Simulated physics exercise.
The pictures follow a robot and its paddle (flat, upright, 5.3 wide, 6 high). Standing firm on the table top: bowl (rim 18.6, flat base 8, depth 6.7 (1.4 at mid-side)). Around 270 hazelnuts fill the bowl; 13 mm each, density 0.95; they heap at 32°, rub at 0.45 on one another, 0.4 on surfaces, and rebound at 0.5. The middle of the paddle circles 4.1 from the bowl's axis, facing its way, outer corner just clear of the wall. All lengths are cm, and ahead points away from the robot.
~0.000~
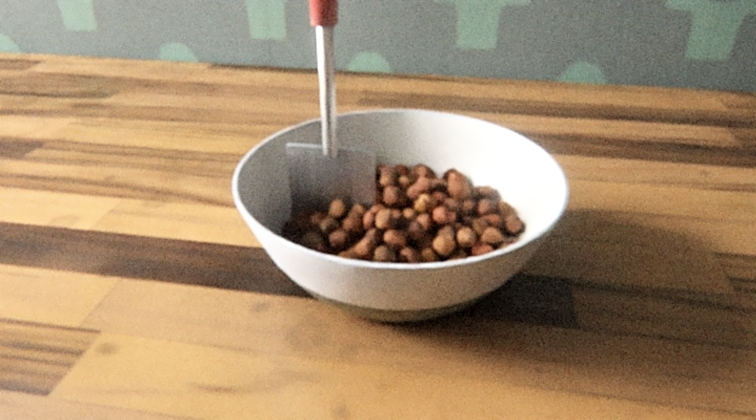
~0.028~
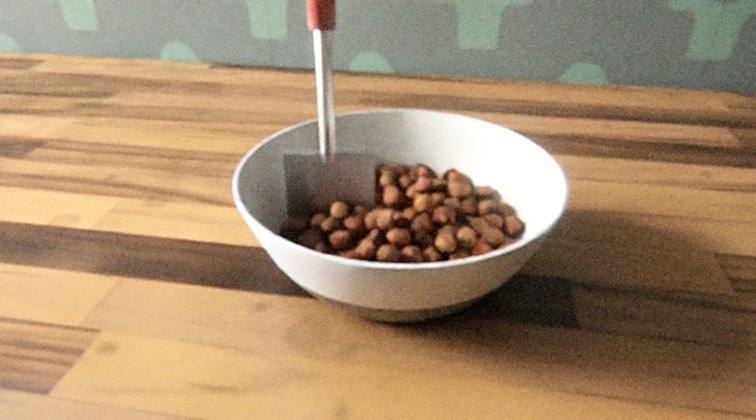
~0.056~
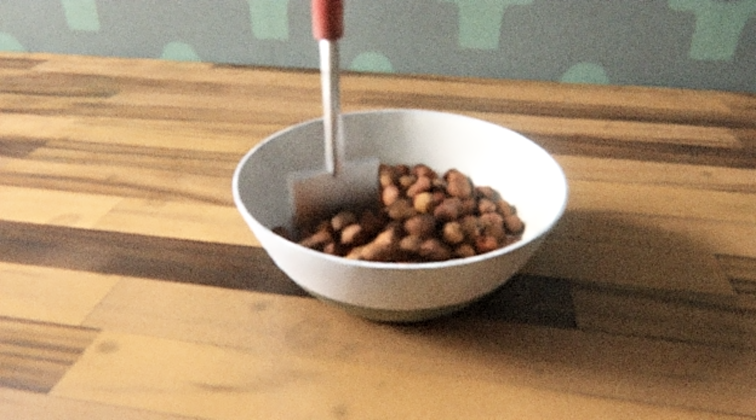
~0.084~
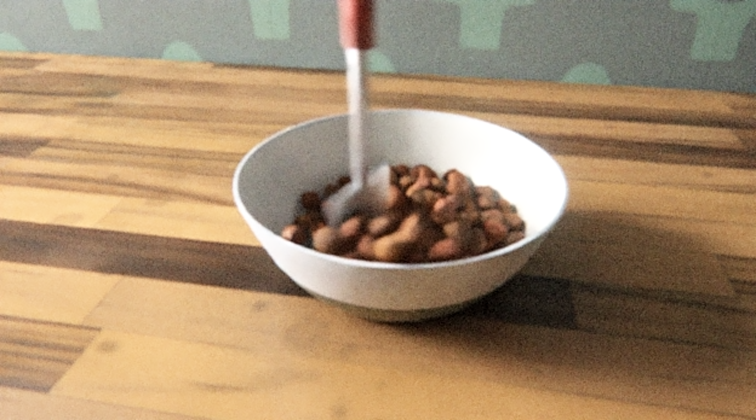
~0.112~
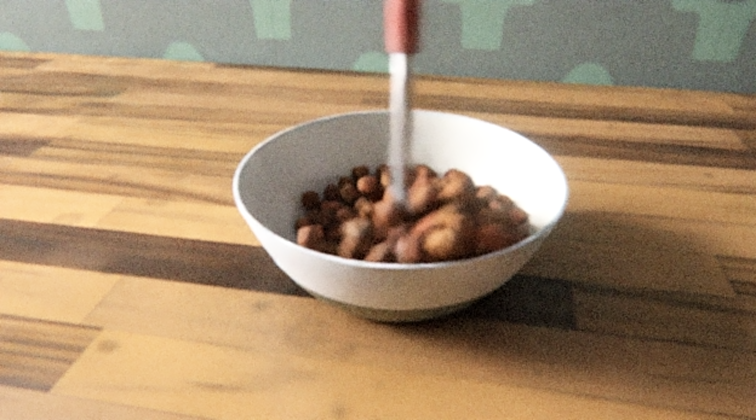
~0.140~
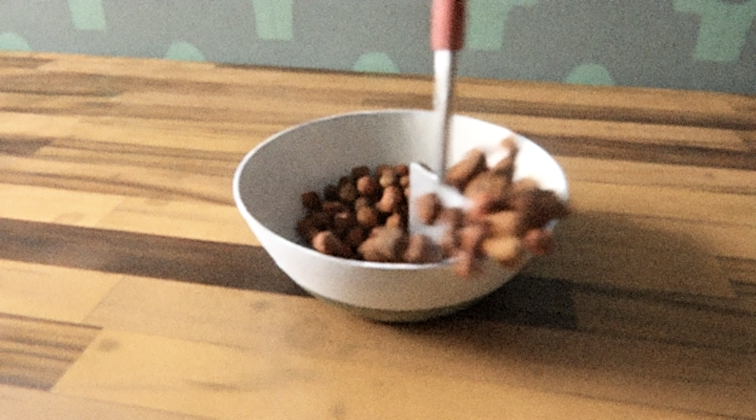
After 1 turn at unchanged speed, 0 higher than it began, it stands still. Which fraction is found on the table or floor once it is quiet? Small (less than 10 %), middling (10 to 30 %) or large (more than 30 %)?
On the table or floor the share is large, more than 30 %.
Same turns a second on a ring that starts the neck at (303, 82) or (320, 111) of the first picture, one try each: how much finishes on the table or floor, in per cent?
About 10 and 40 per cent.
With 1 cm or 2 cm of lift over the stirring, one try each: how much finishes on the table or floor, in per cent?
About 40 and 35 per cent.
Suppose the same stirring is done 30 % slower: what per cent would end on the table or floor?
It would be near 25 per cent.
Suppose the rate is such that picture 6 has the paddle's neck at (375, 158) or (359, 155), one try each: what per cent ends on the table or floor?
About 20 and 15 per cent.
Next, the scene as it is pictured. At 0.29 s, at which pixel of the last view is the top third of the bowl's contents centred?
At about (349, 131).
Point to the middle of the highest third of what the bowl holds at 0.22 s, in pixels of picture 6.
Around (478, 137).
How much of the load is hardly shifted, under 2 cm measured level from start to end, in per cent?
Some 5 per cent.
By 0.22 s, 213° round, highest piece 13 above the table; 231 in the bowl, 43 in flight or on the tool.
By 0.29 s, 297° round, highest piece 11 above the table; 193 in the bowl, 17 on the table or floor, 64 in flight or on the tool.
By 0.53 s, 0° round, highest piece 8 above the table; 149 in the bowl, 122 on the table or floor, 3 in flight or on the tool.
By 1.23 s, 0° round, highest piece 5 above the table; 148 in the bowl, 126 on the table or floor.
Final count, 148 in the bowl, 126 on the table or floor. That is 46 % on the table or floor.
